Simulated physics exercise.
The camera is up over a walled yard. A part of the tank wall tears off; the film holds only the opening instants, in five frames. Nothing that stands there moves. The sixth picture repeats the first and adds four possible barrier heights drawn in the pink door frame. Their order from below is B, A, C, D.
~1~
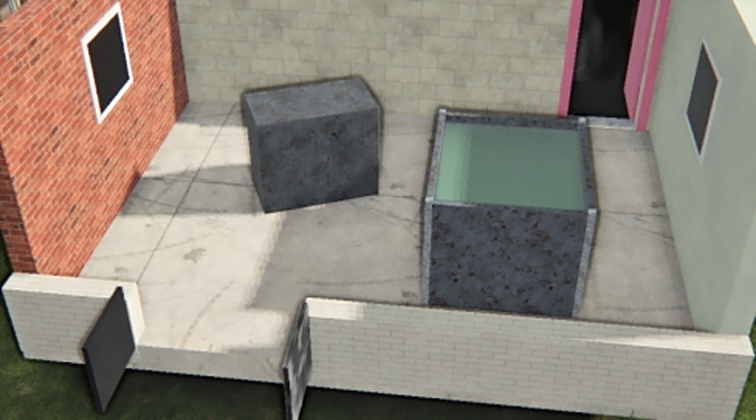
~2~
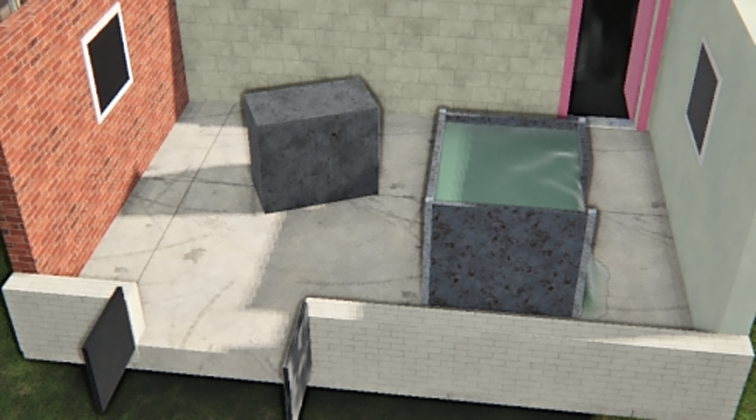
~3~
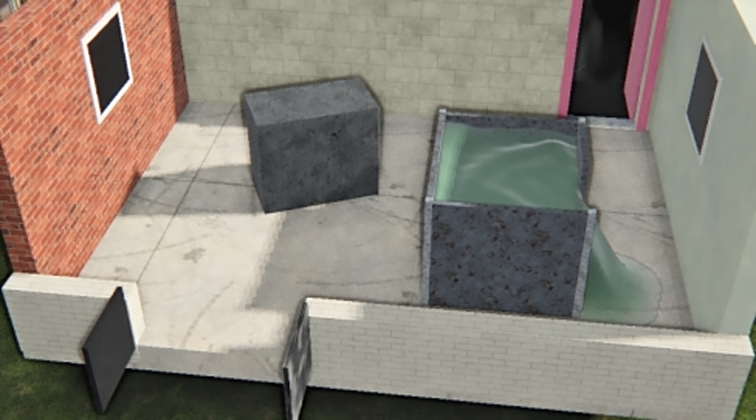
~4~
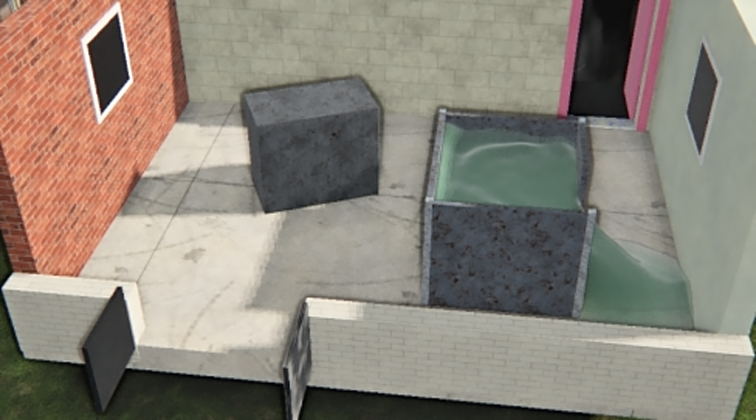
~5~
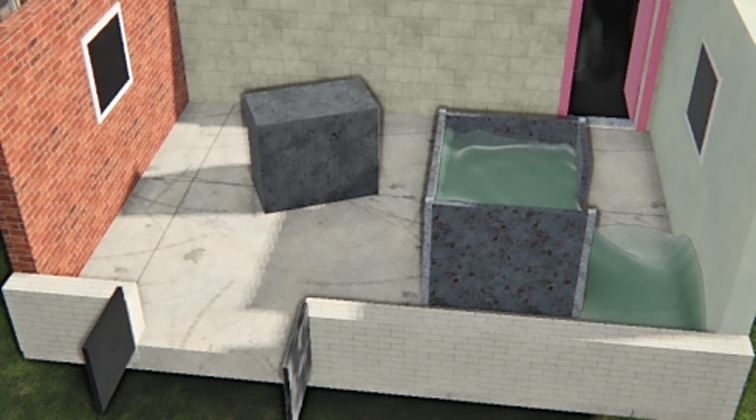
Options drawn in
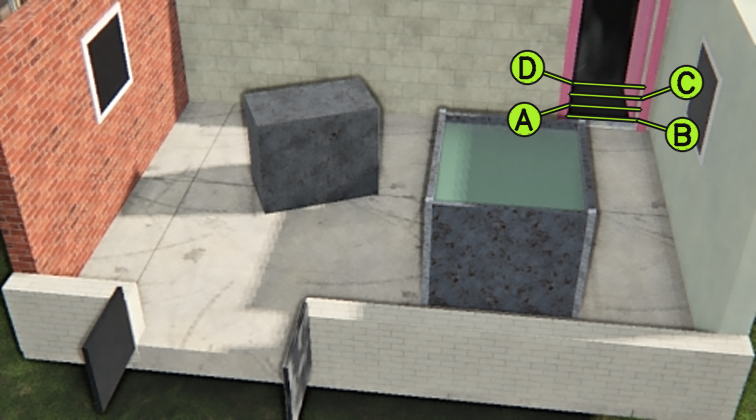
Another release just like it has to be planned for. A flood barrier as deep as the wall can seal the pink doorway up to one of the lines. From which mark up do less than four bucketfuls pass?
I would pick mark A.
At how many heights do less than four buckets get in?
Three of them.
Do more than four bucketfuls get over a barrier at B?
Yes, that goes wrong.
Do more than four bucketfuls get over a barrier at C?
No, that is safe.
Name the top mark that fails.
That is mark B.
On the marked copy, A at (604, 107); B at (602, 118); C at (606, 96); D at (607, 85); from the bottom up B, A, C, D.
With A, a bucket or two gets in.
With B, some 20 bucketfuls get in.
With C, nothing gets over.
With D, nothing gets over.
